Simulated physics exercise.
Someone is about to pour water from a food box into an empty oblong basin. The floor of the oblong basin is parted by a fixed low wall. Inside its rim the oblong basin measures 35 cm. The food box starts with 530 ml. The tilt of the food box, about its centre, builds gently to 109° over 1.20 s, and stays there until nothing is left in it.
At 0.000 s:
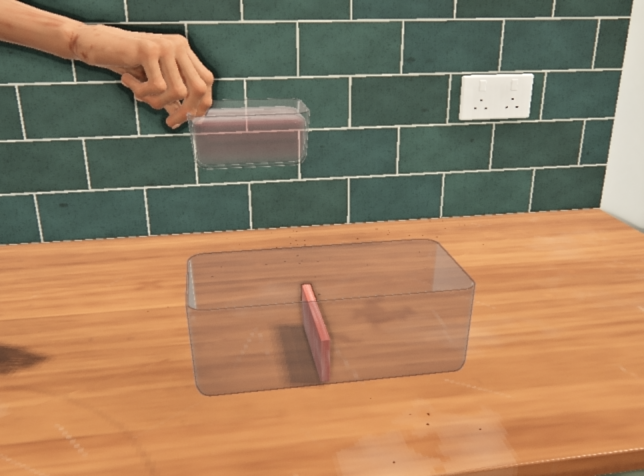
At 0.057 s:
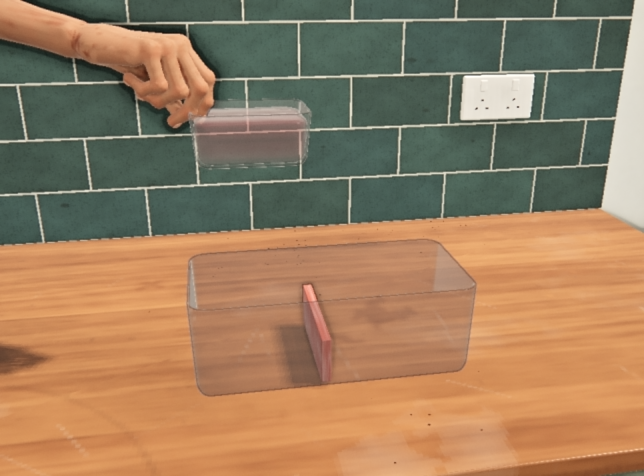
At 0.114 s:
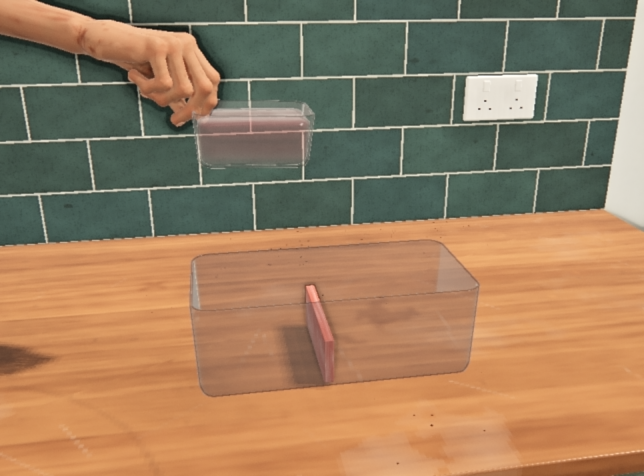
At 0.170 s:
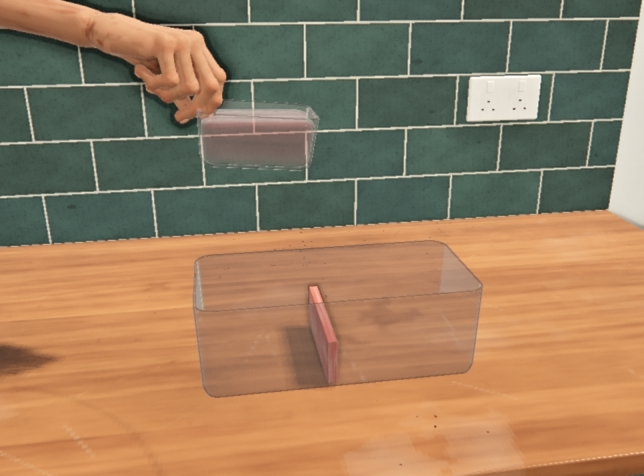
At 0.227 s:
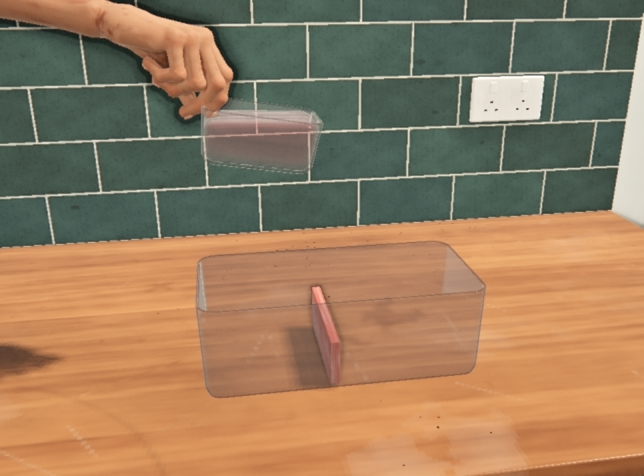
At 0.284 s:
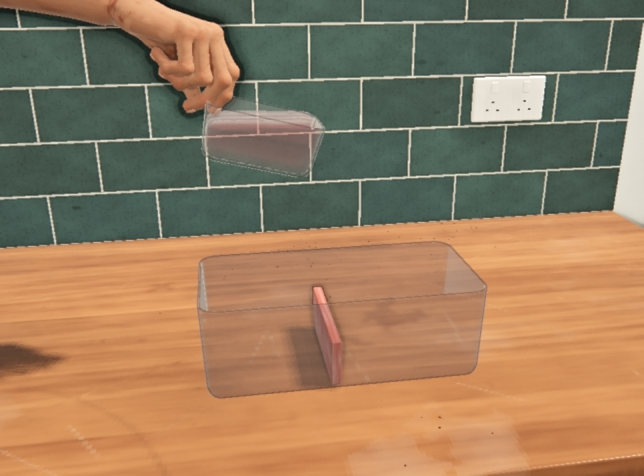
The video shows a hand holding a small clear container of pinkish liquid above a transparent oblong basin with a pink divider on a wooden counter, gradually tilting the container down to the right as the view shifts slightly.
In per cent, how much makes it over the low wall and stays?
About 85 per cent.
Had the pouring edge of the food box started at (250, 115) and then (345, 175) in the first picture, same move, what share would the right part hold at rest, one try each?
In turn about 55 and 100 per cent.
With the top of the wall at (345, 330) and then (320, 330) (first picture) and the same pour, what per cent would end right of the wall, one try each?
First 70, then 75 per cent.
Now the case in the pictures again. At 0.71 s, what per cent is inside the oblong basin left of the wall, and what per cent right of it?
Some 0 per cent left and 26 right.
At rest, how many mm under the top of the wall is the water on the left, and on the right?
Left about 56 mm, right about 44 mm.
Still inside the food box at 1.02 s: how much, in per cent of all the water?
Some 4 per cent.
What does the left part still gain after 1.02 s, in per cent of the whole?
Some 10 per cent.
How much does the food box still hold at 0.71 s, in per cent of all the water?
Near 30 in a hundred.
After 0.71 s the tilt is 70° and 29 per cent is still to pour, 0 is left of the wall and 25 right of it.
After 1.02 s the tilt is 103° and 4 per cent is still to pour, 4 is left of the wall and 84 right of it.
After 1.35 s the tilt is 109° and 0 per cent is still to pour, 13 is left of the wall and 85 right of it.
After 1.70 s the tilt is 109° and 0 per cent is still to pour, 13 is left of the wall and 85 right of it.
In the end 13 per cent lies left of the wall, 85 right of it and 2 outside.
